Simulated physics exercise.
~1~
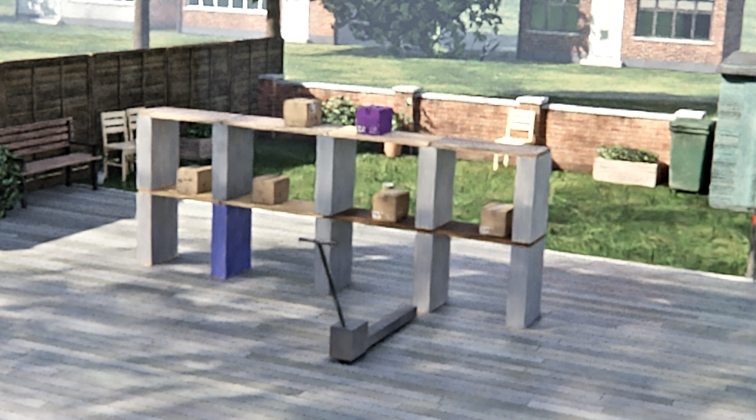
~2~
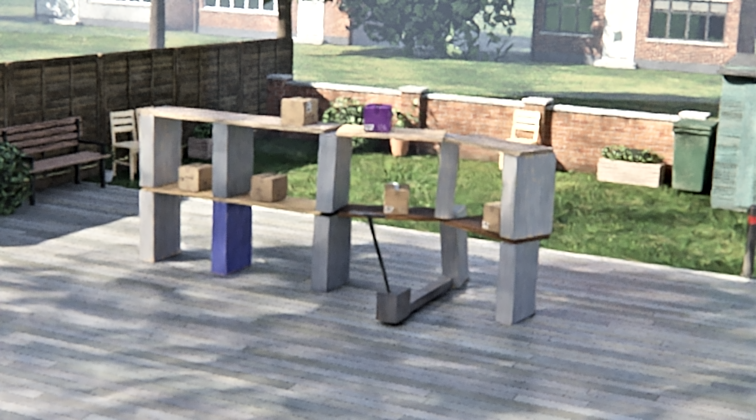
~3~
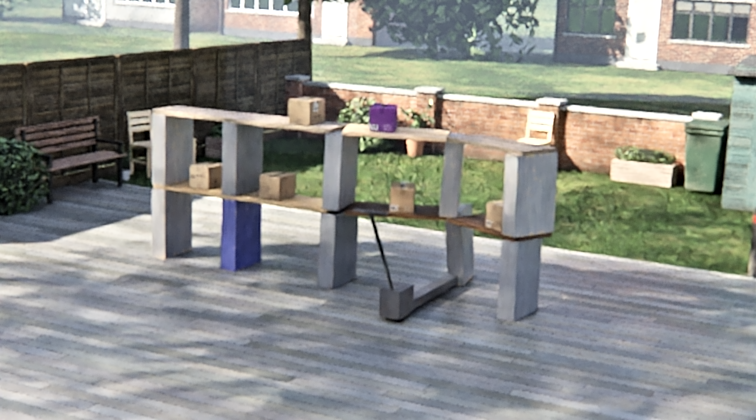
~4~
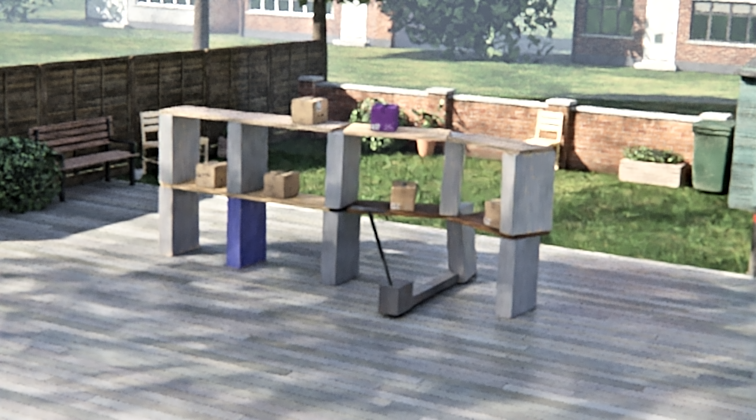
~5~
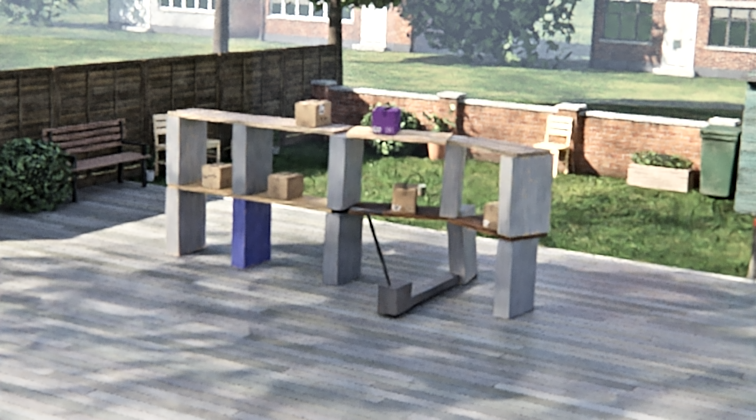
A low, dark jack with a thin upright handle slides in across the decking toward a two-tier run of boards standing on grey uprights, one of them blue, with cartons on both levels. It moves right and away from the viewer, meeting the foot of a lower upright near the right end. That upright shifts with it and leans slightly, while the boards above dip and skew a little. The jack then rests against it. The purple carton stays on the top tier, the blue upright keeps its place, and the whole structure remains standing, slightly crooked.
